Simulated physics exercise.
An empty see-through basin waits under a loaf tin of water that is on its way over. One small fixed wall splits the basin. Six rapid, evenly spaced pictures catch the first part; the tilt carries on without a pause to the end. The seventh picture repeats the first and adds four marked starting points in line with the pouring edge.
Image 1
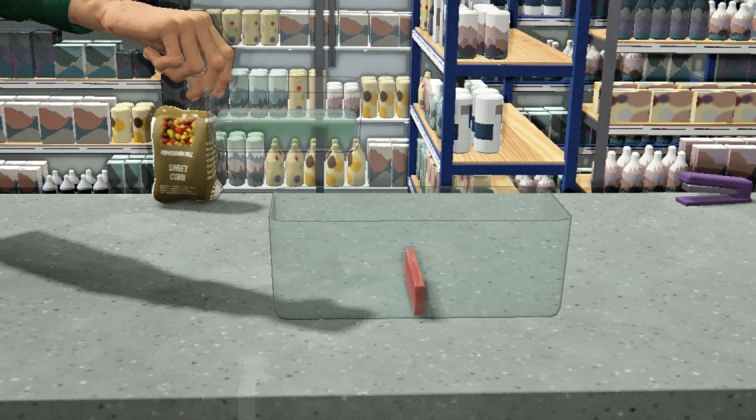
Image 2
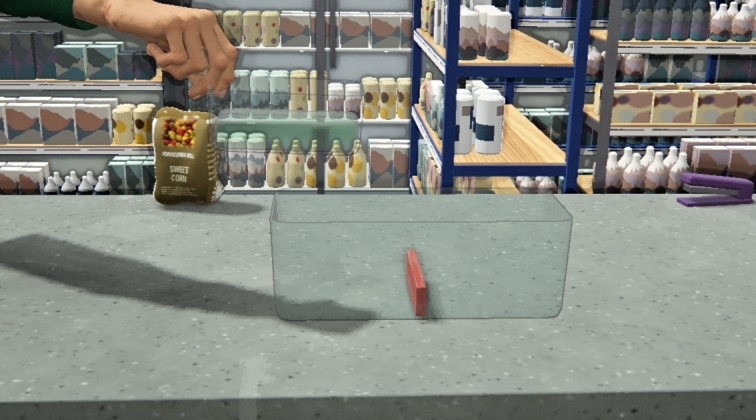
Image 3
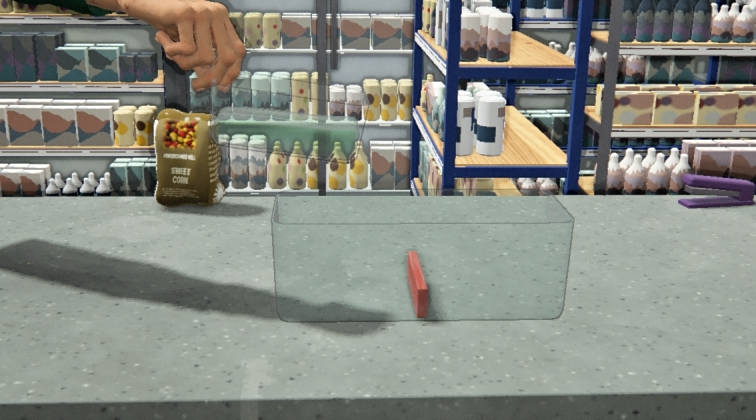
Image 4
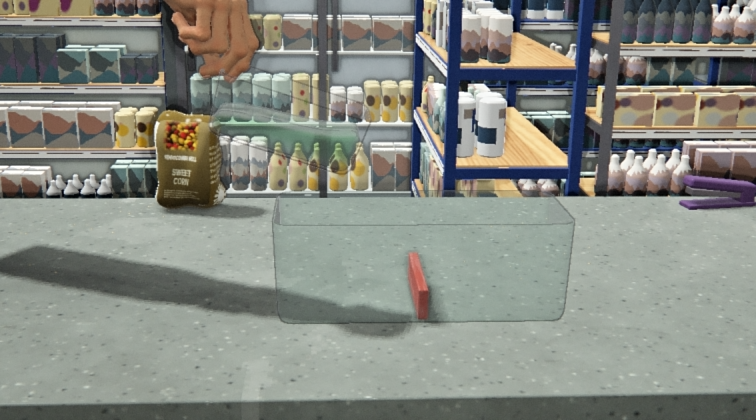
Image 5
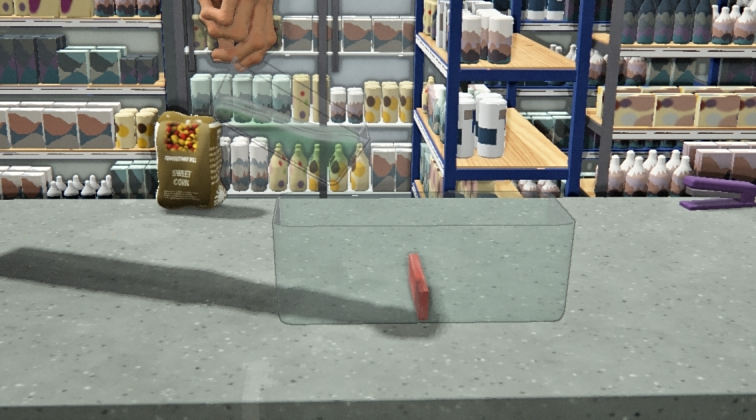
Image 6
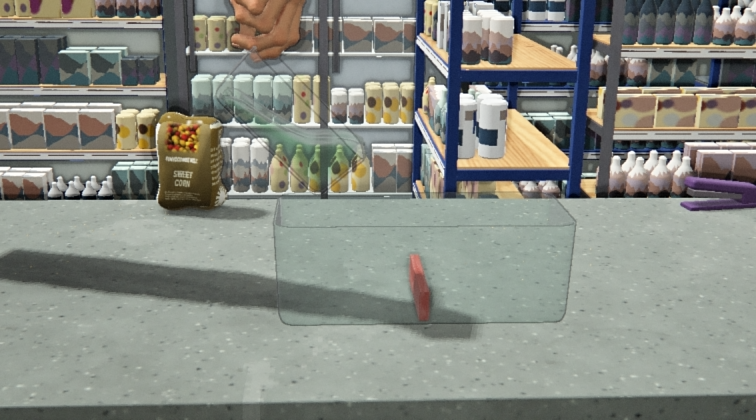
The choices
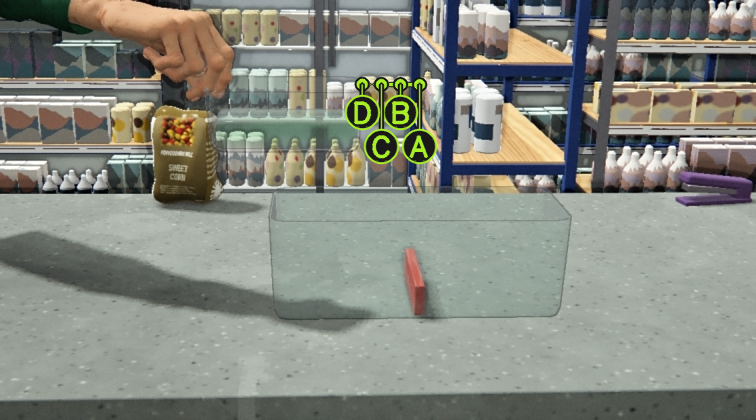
A hand tilting a clear container further and further above a see-through basin on a shop counter, beside a sweetcorn bag.
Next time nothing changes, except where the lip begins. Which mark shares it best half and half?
Go for B.
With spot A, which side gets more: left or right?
The right one.
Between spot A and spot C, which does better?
Spot A.
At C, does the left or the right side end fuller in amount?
The left one.
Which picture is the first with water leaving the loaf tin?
In picture 6.
On the marked copy, A at (419, 84); B at (400, 84); C at (381, 84); D at (362, 84).
For spot A, about 29 % ends left of the wall and 70 % right of it.
For spot B, about 51 % ends left of the wall and 47 % right of it.
For spot C, about 77 % ends left of the wall and 17 % right of it; 6 % is lost outside.
For spot D, about 76 % ends left of the wall and 19 % right of it; 6 % is lost outside.
